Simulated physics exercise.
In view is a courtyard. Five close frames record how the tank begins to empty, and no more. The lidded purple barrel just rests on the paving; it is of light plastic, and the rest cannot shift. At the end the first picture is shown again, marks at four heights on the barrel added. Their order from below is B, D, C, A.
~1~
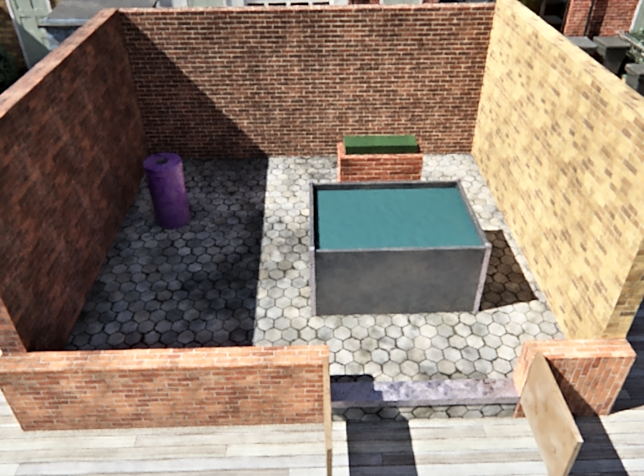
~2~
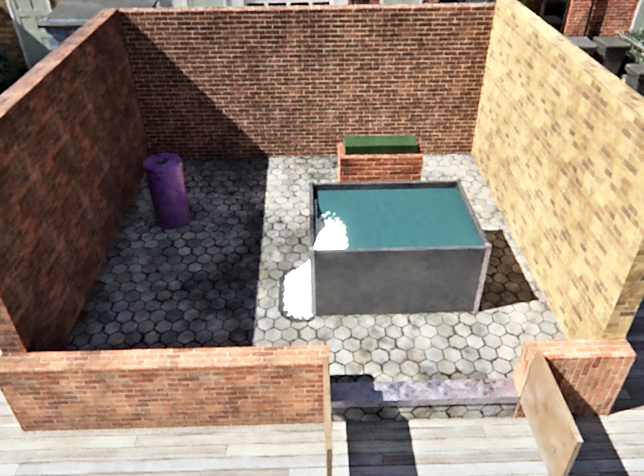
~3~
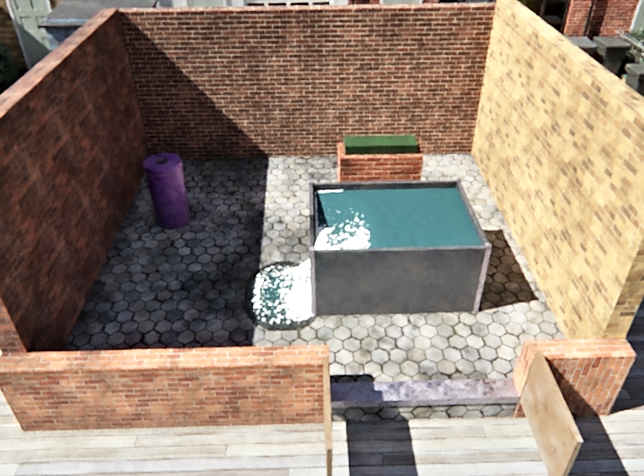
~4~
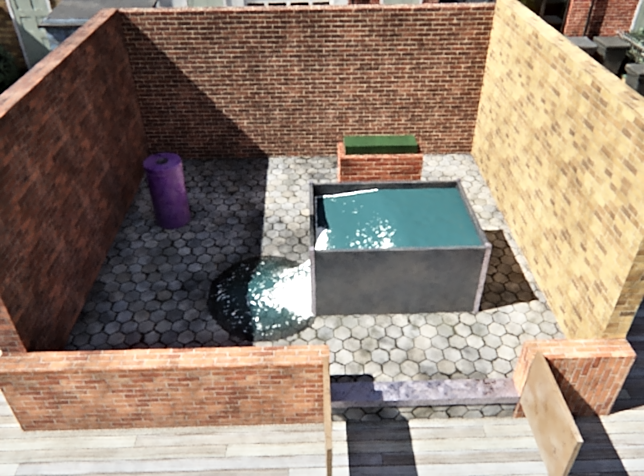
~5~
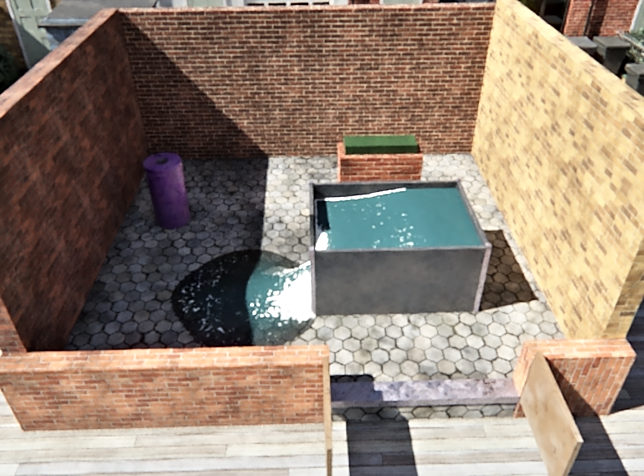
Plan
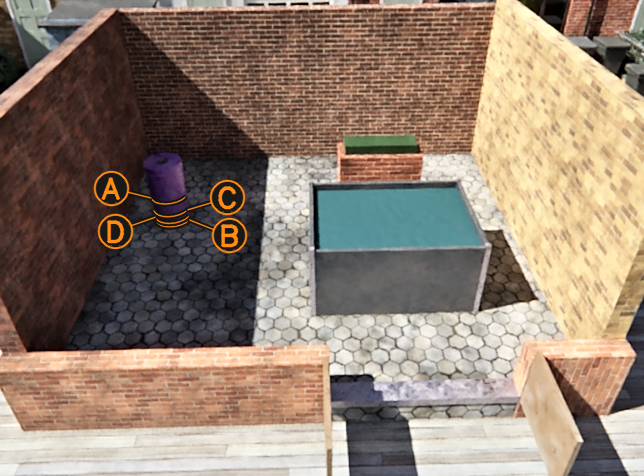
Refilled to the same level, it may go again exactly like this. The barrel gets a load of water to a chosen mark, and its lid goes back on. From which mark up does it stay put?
A.
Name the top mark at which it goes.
That is mark C.
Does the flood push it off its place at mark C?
Yes, that goes wrong.
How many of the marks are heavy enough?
One.
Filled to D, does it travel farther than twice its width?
Yes, it does.
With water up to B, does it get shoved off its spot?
Yes, that goes wrong.
On the marked copy, A at (165, 204); B at (170, 226); C at (168, 216); D at (169, 223); from the bottom up B, D, C, A.
Choosing A, it does not move.
Choosing B, it is pushed about 9 times its own width away.
Choosing C, it is pushed about its own width away.
Choosing D, it is pushed about 4 times its own width away.
